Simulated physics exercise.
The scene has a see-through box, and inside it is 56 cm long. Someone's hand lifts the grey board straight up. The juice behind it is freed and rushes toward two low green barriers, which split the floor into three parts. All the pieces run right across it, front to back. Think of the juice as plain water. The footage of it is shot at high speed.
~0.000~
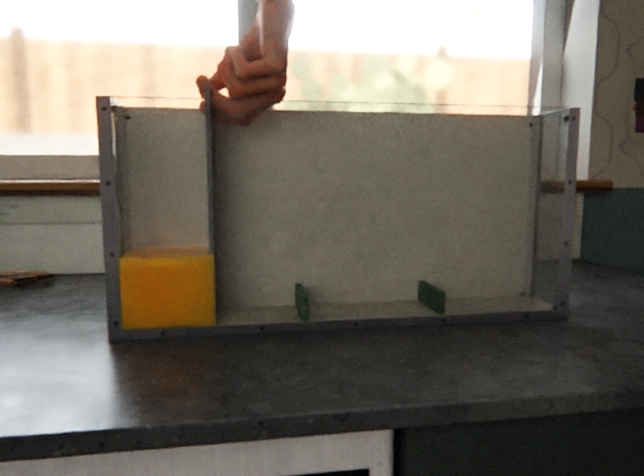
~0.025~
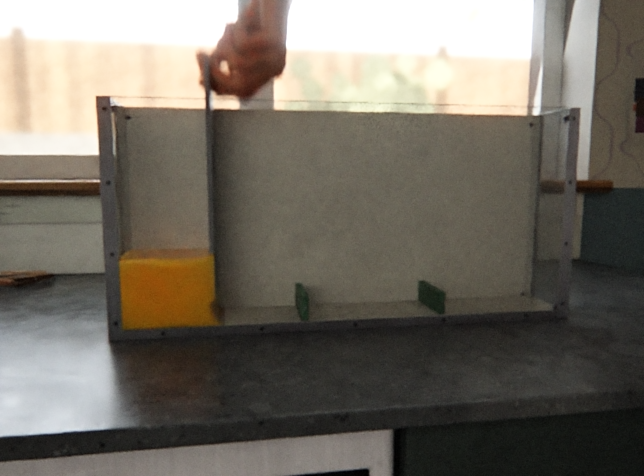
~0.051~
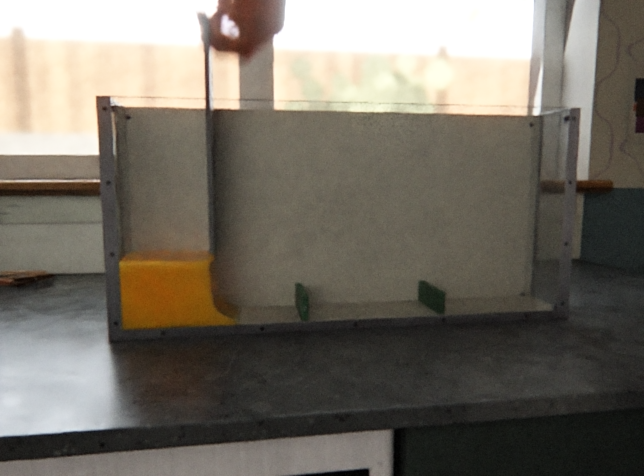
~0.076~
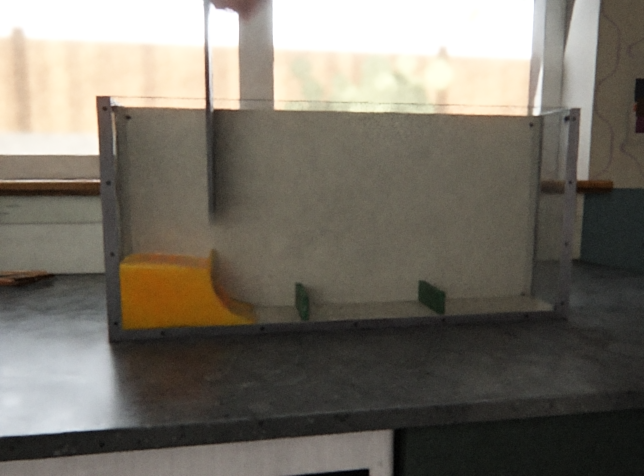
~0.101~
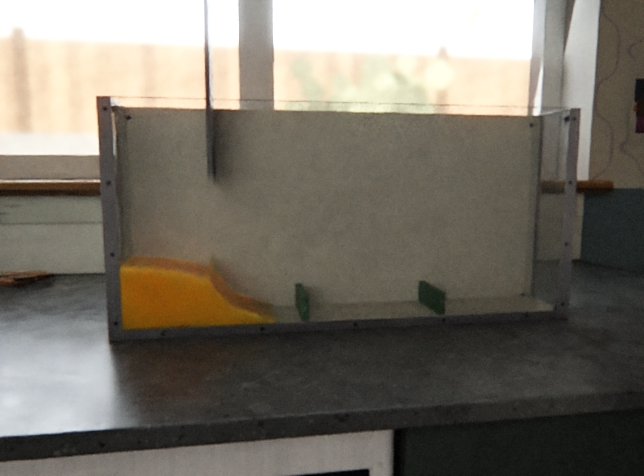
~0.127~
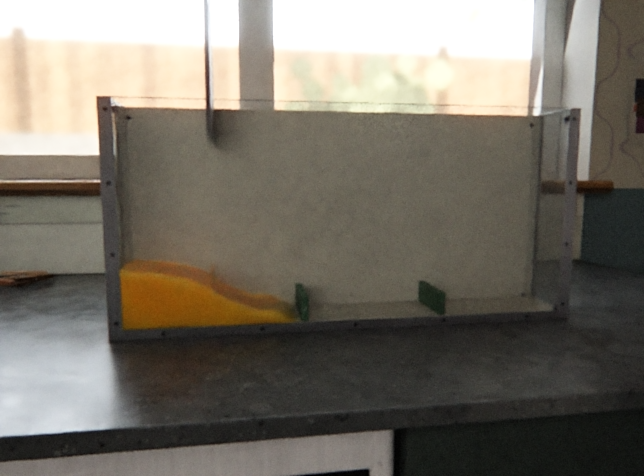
On a dark countertop by a window, a hand lifts a grey board straight up inside a see-through box, and the orange juice behind it slumps and spreads rightward along the floor to the first of two low green barriers.
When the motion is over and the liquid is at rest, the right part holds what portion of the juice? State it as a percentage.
The right part holds roughly 6 per cent of the juice.
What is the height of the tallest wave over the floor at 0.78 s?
About 3.0 cm.
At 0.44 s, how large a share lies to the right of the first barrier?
It's close to 30 per cent by then.
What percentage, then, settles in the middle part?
Around 30 percent.
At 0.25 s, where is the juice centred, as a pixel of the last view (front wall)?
Around (221, 304).
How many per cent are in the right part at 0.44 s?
I'd say near 0 per cent sits there.
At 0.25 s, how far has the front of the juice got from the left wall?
Roughly 24 cm out.
After 0.25 s 10 per cent is beyond the first barrier and 0 beyond the second.
After 0.44 s 30 per cent is beyond the first barrier and 0 beyond the second.
After 0.78 s 35 per cent is beyond the first barrier and 5 beyond the second.
In the end the left part holds 64, the middle 31 and the right 5 per cent.
